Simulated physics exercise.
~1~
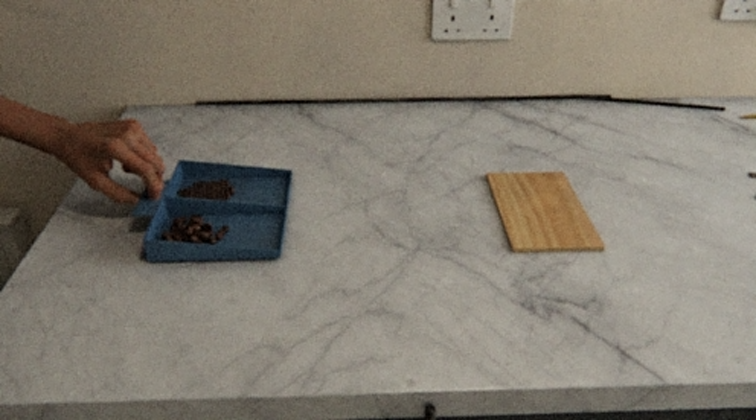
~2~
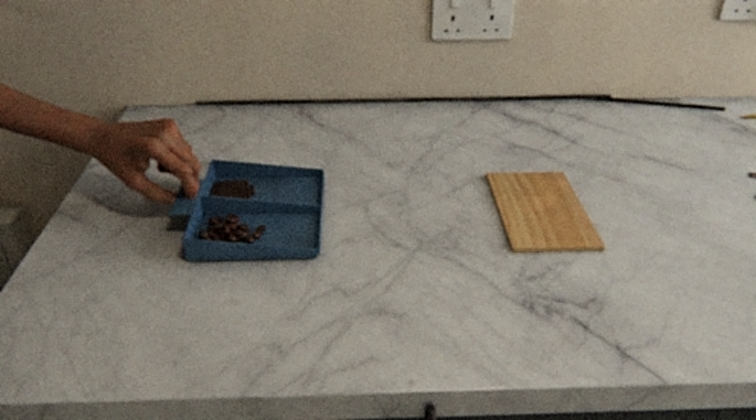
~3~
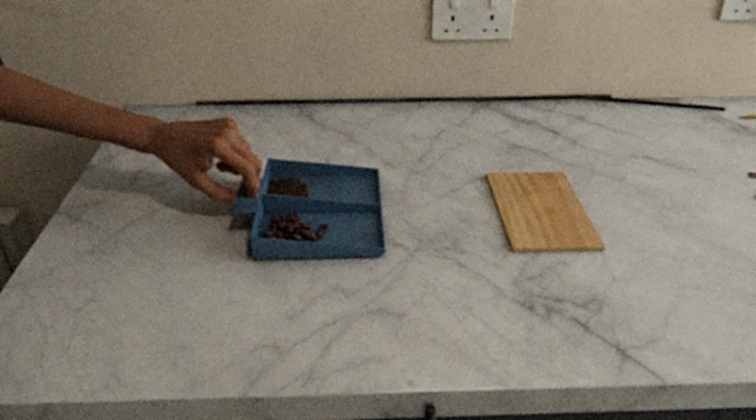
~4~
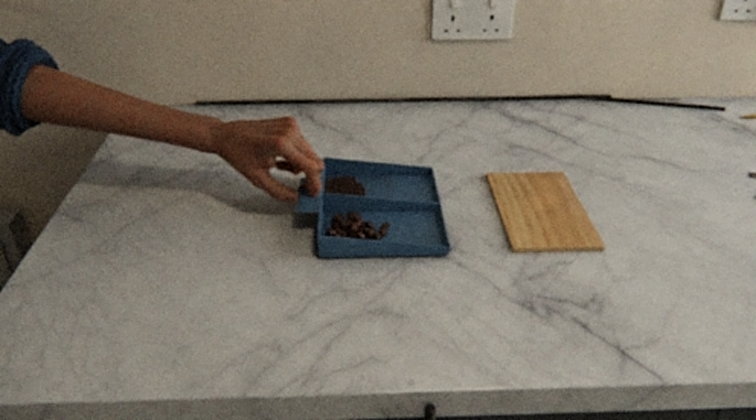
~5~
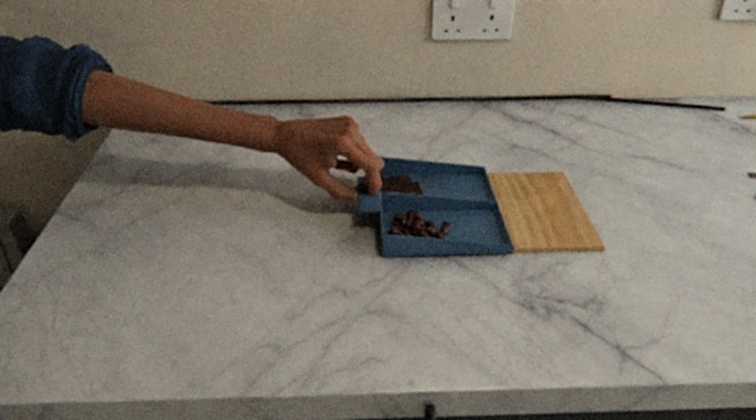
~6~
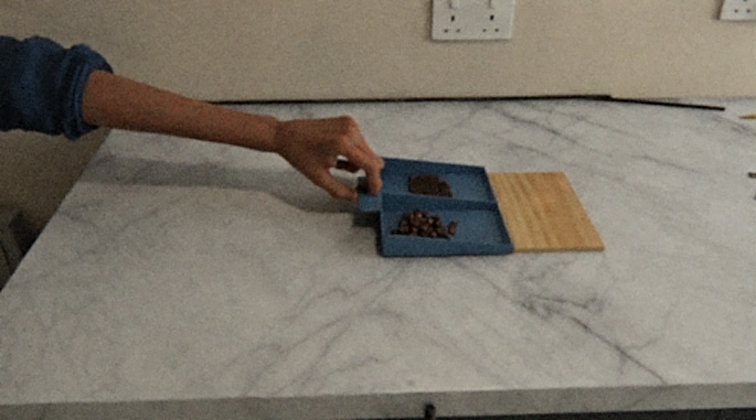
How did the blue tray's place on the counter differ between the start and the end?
At the start the tray was over on the left side of the counter, well away from the wooden board. By the end it was further right, near the middle, resting up against the board's left edge.
